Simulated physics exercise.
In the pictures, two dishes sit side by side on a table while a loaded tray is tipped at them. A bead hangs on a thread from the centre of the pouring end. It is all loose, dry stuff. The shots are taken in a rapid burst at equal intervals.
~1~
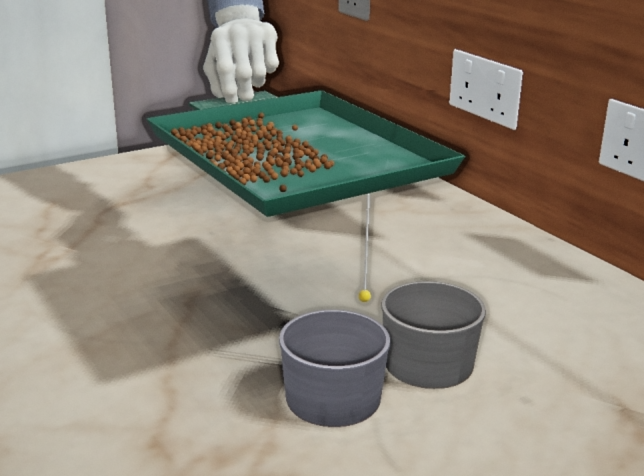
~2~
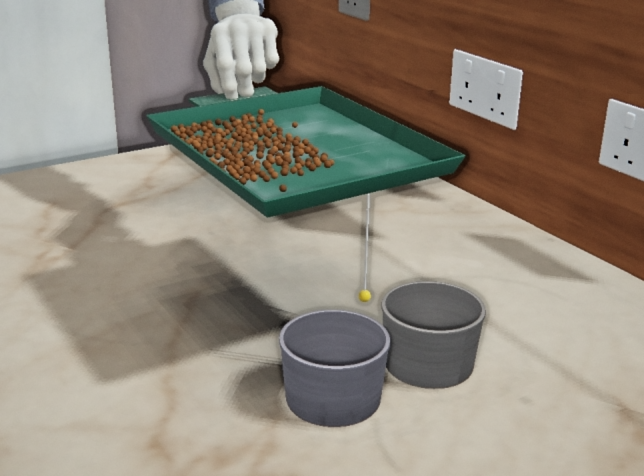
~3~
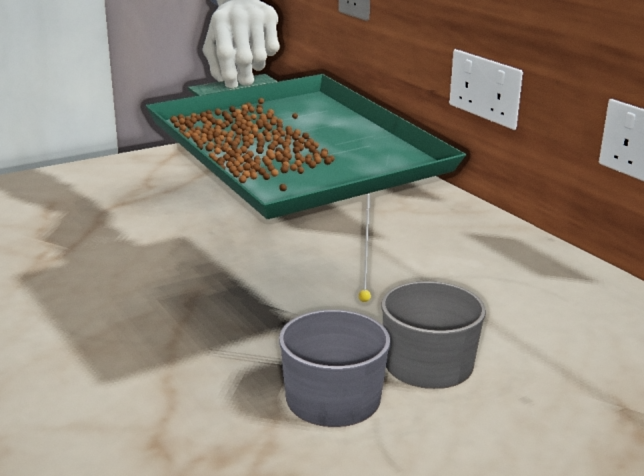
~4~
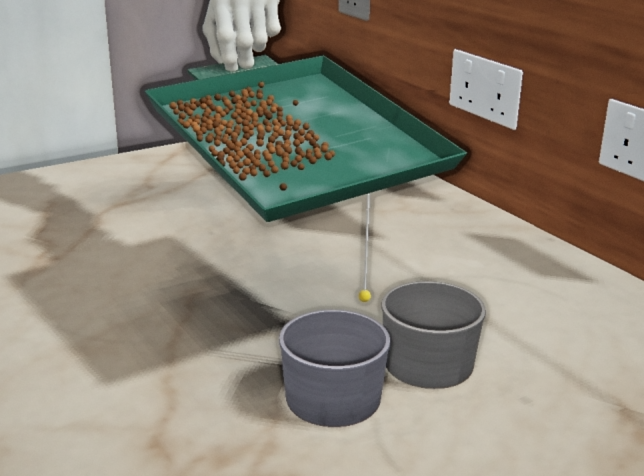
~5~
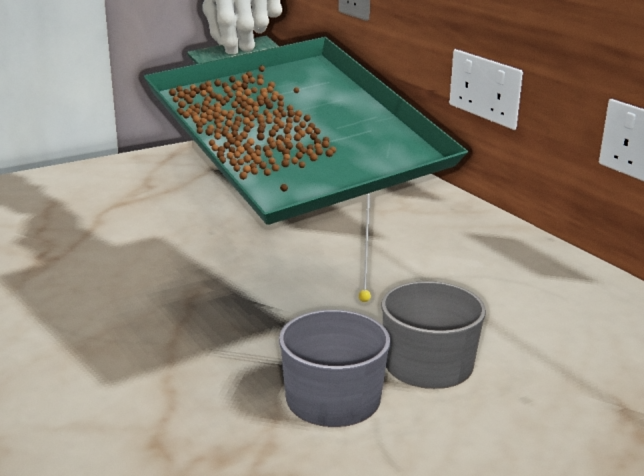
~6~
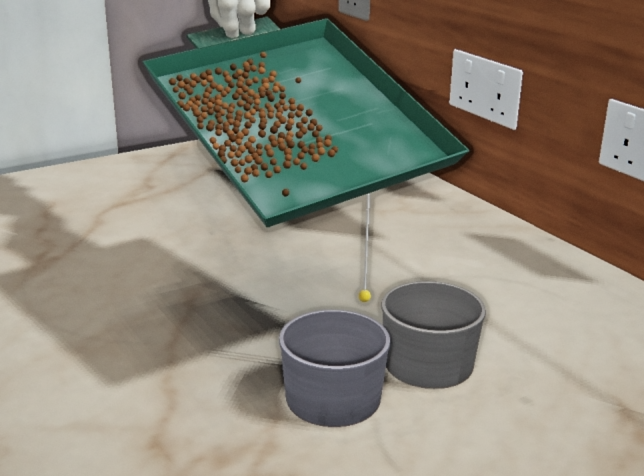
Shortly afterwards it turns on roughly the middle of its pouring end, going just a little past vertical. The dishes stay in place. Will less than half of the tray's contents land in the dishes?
Yes, less than half gets in.
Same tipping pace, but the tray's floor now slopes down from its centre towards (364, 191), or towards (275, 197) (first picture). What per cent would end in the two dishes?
60 %, give or take, and then 20 %.
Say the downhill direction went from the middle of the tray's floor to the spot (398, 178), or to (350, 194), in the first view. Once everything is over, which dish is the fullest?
One gives the rightmost dish and two gives the leftmost dish.
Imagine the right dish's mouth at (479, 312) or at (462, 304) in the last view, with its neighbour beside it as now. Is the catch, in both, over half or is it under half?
Earlier try a minority share, later try a minority share.
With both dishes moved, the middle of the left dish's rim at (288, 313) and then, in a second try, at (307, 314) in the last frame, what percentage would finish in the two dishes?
First try: Roughly 0 per cent; second try: Roughly 0 per cent.
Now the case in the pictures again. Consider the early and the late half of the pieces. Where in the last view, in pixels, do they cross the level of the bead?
The opening half passes (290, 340), the closing half (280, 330).
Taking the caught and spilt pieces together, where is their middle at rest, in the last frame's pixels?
(302, 418).
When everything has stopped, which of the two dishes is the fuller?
Looking at the end state, it is the left-side one.
Soon after the last picture, tray tipped steeply; about half on the tray; a small part in the left dish; about a quarter outside both; about a quarter in the air.
A little later, tray tipped past a quarter turn; about a third in the left dish; about two thirds outside both; a stray few in the air.
Later still, tray tipped past a quarter turn; about a third in the left dish; about two thirds outside both.
At rest, tray tipped past a quarter turn; about a third in the left dish; none in the right dish; about two thirds outside both.
